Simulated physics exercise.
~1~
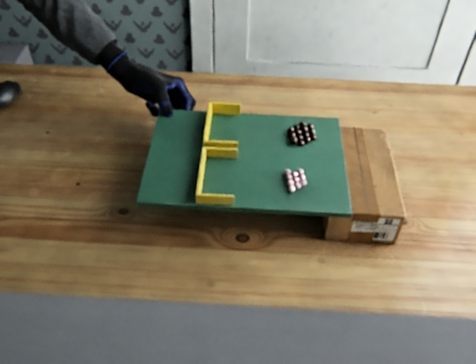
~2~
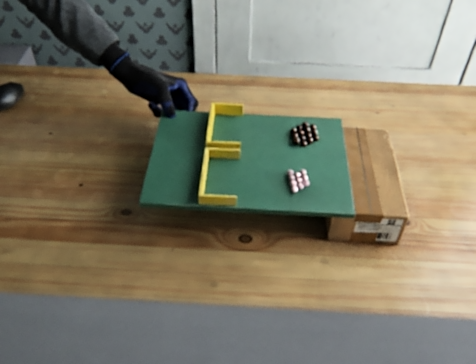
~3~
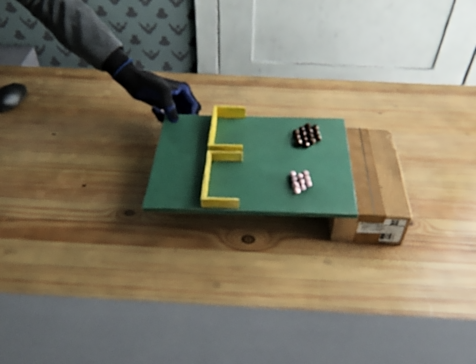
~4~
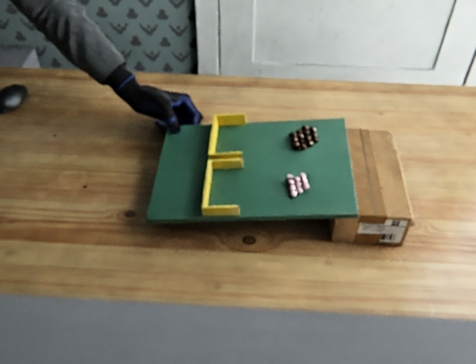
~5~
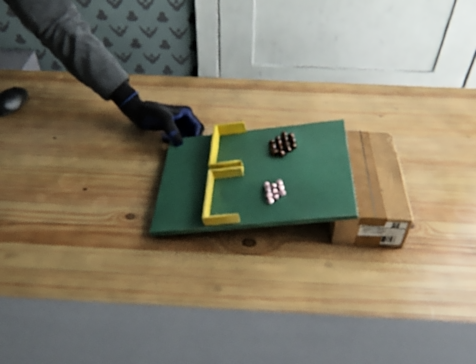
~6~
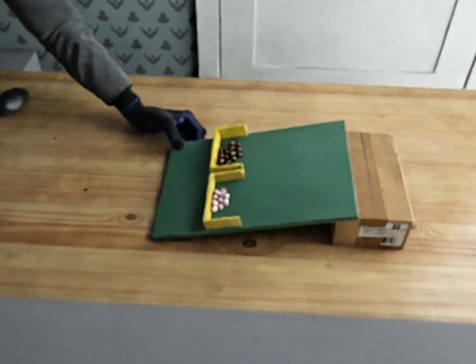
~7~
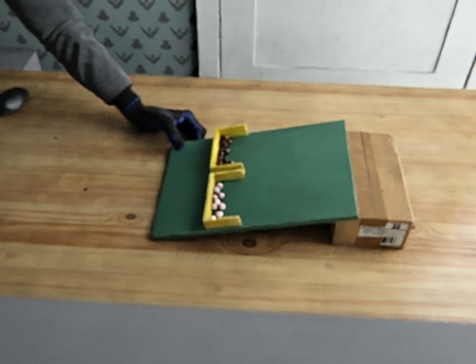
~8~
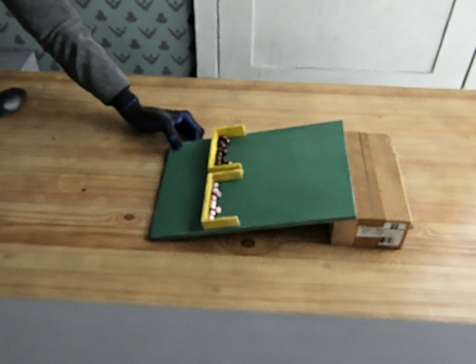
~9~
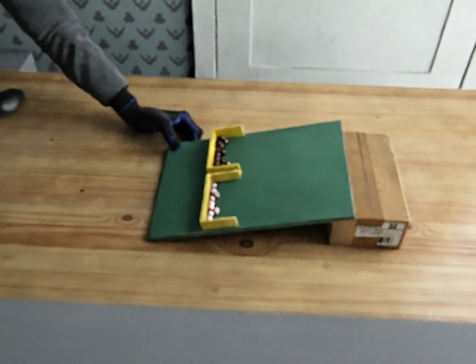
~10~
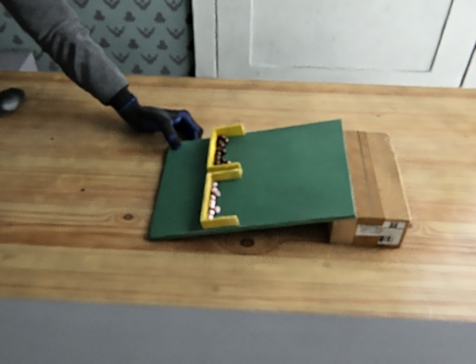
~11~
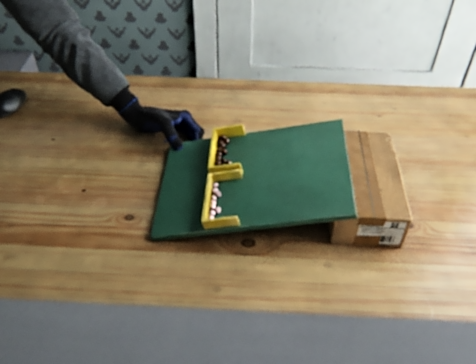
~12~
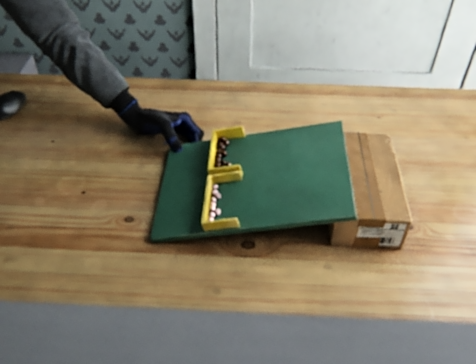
A green board became a ramp as a gloved hand lowered its left end while the right end stayed on a cardboard box. Two clusters of small balls, one dark and one pale, rolled left and ended up gathered inside the yellow barriers.
